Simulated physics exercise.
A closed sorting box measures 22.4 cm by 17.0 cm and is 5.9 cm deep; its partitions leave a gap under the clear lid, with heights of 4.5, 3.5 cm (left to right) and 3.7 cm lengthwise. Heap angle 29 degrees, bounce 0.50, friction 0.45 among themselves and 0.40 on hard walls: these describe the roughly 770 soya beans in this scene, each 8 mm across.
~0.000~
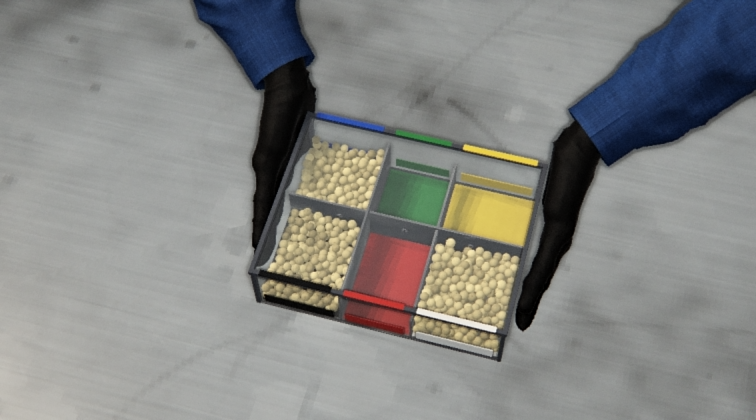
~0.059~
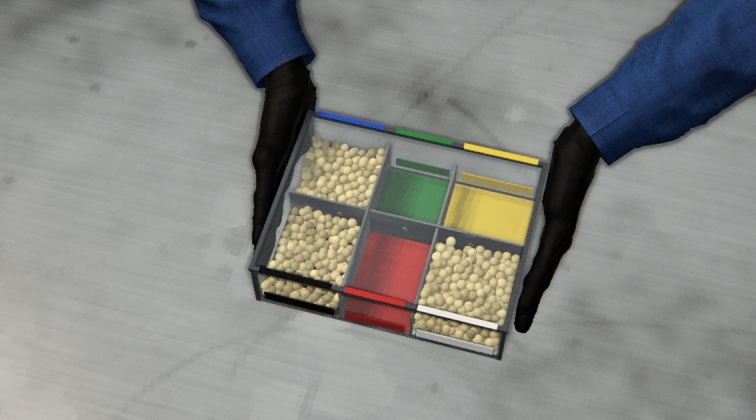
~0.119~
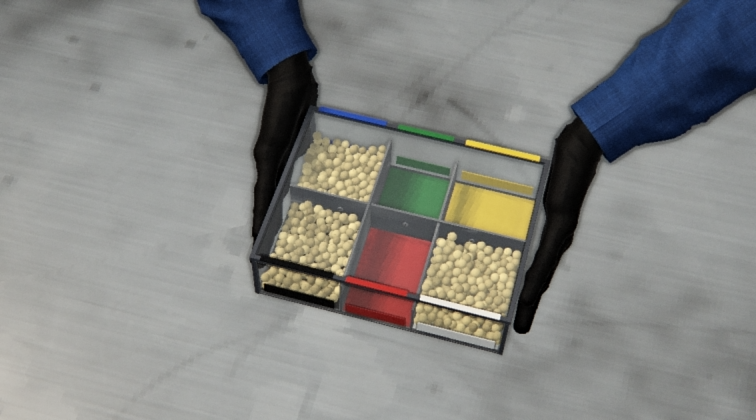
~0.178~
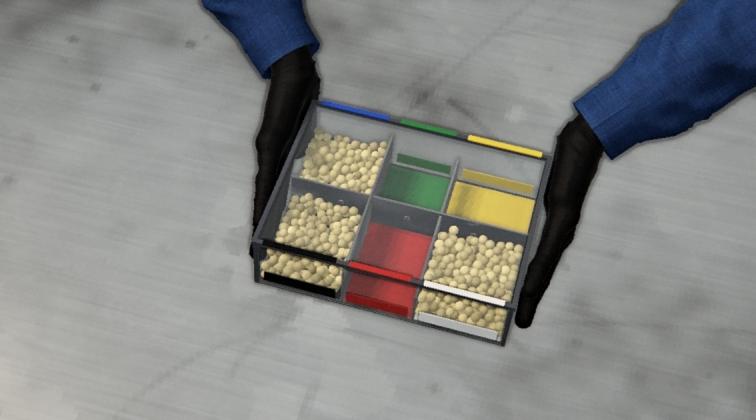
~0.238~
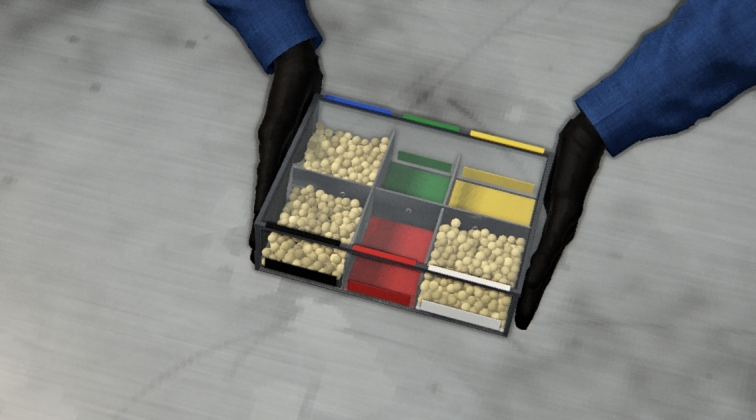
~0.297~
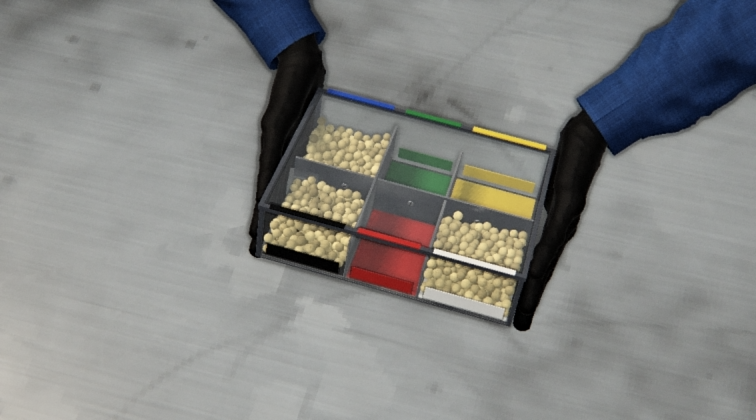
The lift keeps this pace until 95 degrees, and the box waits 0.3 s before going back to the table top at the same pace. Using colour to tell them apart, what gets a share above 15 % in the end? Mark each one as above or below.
Marked: Red below; blue above; green below; yellow above; white below; black below.
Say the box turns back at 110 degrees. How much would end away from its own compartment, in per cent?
Some 60 per cent.
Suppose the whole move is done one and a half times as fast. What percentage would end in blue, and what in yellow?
Then blue would have 50 percent and yellow 30 percent.
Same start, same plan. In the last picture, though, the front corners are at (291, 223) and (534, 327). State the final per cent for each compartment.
Red 0; blue 30; green 0; yellow 15; white 40; black 20.
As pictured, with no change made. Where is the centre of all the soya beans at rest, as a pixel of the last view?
Once everything settles, the centre is around (375, 186).
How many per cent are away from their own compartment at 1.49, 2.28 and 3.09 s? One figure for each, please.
I'd put the three at close to 40, 50 and 50.
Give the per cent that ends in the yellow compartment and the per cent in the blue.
The yellow one gets 30 per cent and the blue one 50 per cent.
Then, at 1.49 s, tilt 95 degrees; blue 50 %, green 5 %, yellow 25 %, white 15 %, black 10 %.
After 2.28 s, tilt 48 degrees; blue 50 %, green 5 %, yellow 30 %, white 10 %, black 5 %.
After 3.09 s, tilt 0 degrees; blue 50 %, green 5 %, yellow 30 %, white 10 %, black 5 %.
By 3.7 s all is still; red 0 %, blue 50 %, green 5 %, yellow 30 %, white 10 %, black 5 %.
